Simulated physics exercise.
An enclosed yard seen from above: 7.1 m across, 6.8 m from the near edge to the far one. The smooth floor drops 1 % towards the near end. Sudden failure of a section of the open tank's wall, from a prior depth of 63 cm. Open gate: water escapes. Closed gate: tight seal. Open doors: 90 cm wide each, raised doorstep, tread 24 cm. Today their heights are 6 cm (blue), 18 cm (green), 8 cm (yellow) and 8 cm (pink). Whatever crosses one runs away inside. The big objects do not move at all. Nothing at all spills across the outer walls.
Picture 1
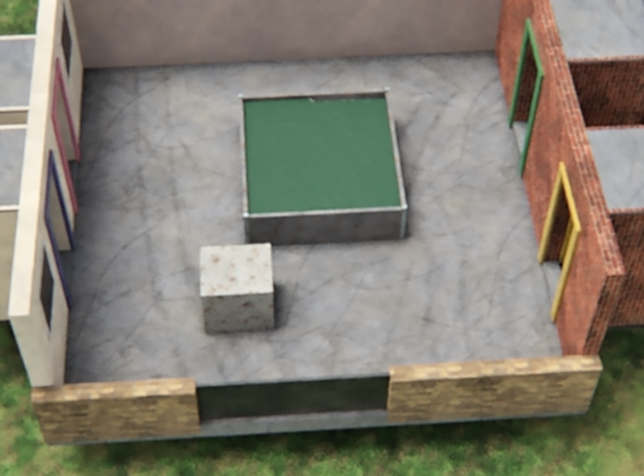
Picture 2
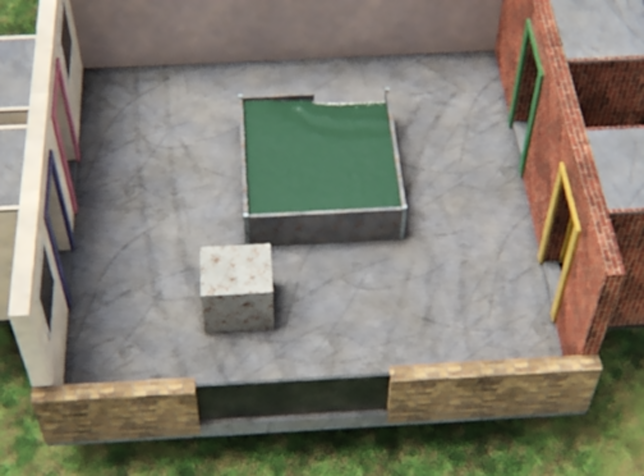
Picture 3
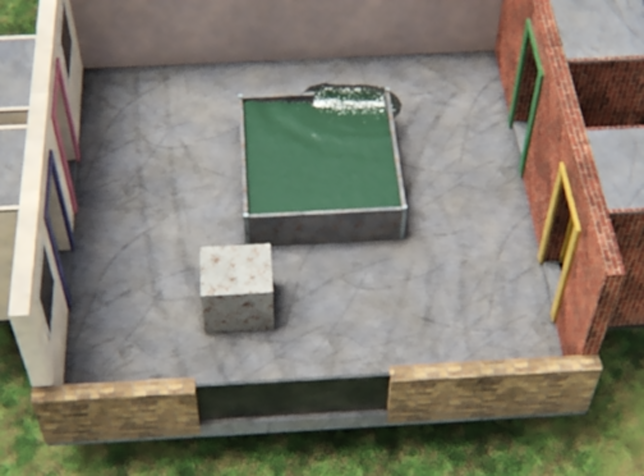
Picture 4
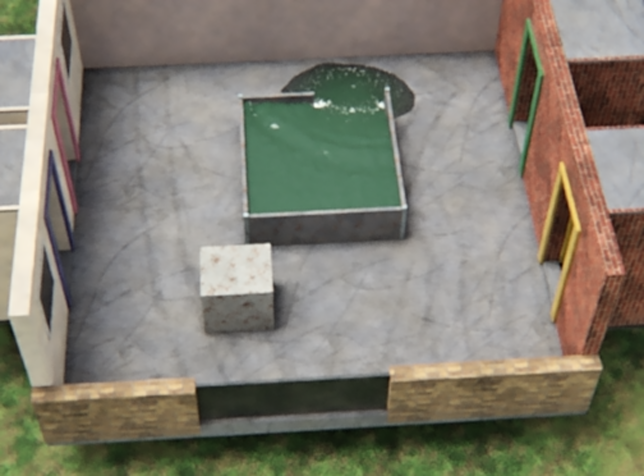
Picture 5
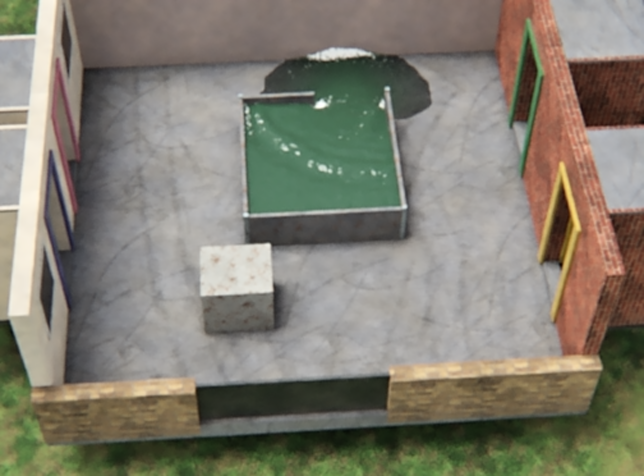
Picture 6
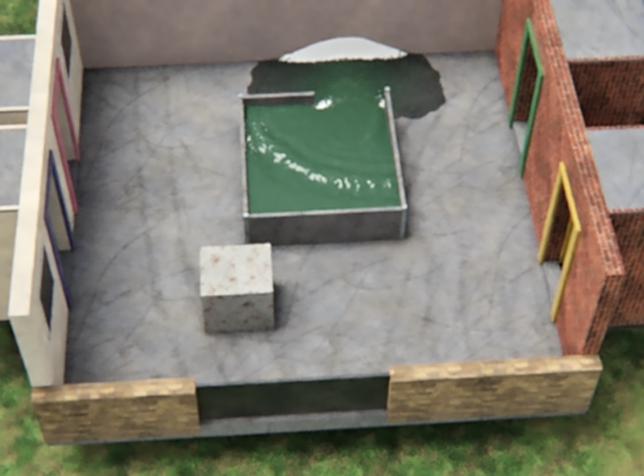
Green water in an open tank poured out through a gap at the right of its far wall, spread over the grey floor behind it and splashed against the back wall, while ripples crossed the tank.
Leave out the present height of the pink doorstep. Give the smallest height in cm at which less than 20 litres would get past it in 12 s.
Close to 7 cm is just enough.
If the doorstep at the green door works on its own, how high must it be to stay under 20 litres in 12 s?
Green: 7.0 cm.
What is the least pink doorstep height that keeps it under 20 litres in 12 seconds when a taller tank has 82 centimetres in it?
You'd need a step of close to 10.0 cm.
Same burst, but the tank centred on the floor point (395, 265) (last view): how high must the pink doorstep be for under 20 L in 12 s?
9.5 cm or thereabouts.
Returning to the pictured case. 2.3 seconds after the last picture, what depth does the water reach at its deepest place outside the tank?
38 cm.
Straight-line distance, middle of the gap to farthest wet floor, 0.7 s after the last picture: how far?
Near 3.0 m, more or less.
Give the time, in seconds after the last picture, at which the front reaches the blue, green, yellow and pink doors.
Blue = 3.2 s, green = 1.4 s, yellow = 2.6 s, pink = 2.4 s.
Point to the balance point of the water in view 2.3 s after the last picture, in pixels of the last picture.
The water is centred near (330, 143).
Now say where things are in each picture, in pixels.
Still water, 63 cm deep, in the open tank at (319, 154); the pink door at (66, 141) is dry, in the first frame.
Water pours out on the far side and has run 0.3 m, to a hidden place; about 9 cm deep outside, 63 cm at the back, in the second frame.
The front is at (322, 88), 0.8 m from the gap on the far side; 1.1 m2 of floor is wet, 63 cm left at the back, in the third frame.
The front is at (323, 68), 1.3 m from the gap on the far side; 2.1 m2 of floor is wet, 63 cm left at the back, in the fourth frame.
The gap is on the far side, the front 1.6 m out at (388, 55); the back of the open tank holds 63 cm, in the fifth frame.
Water pours out on the far side and has run 1.7 m, to (266, 60); about 7 cm deep outside, 63 cm at the back; the pink door at (66, 141), 4.5 m from the gap, is still 3.4 m from the nearest water, in the sixth frame.
Then, 0.7 s after the last picture water covers 10 % of the floor, deepest (44 cm) near (347, 62); it has not reached the pink door.
Then, 2.3 s after the last picture water covers 35 % of the floor, deepest (38 cm) near (494, 63); it has not reached the pink door.
Then, 11.3 s after the last picture water covers 100 % of the floor, deepest (15 cm) near (219, 409); 5 cm at the pink door, 11 litres in over its 8 cm doorstep.
At the pink door as built, the water peaked near 12 cm, 2.9 s after the last picture.
With a doorstep of 6 cm, 28 litres would have come in within the 12 s; with 8 cm, 11 litres. So under 20 litres takes about 7 cm.
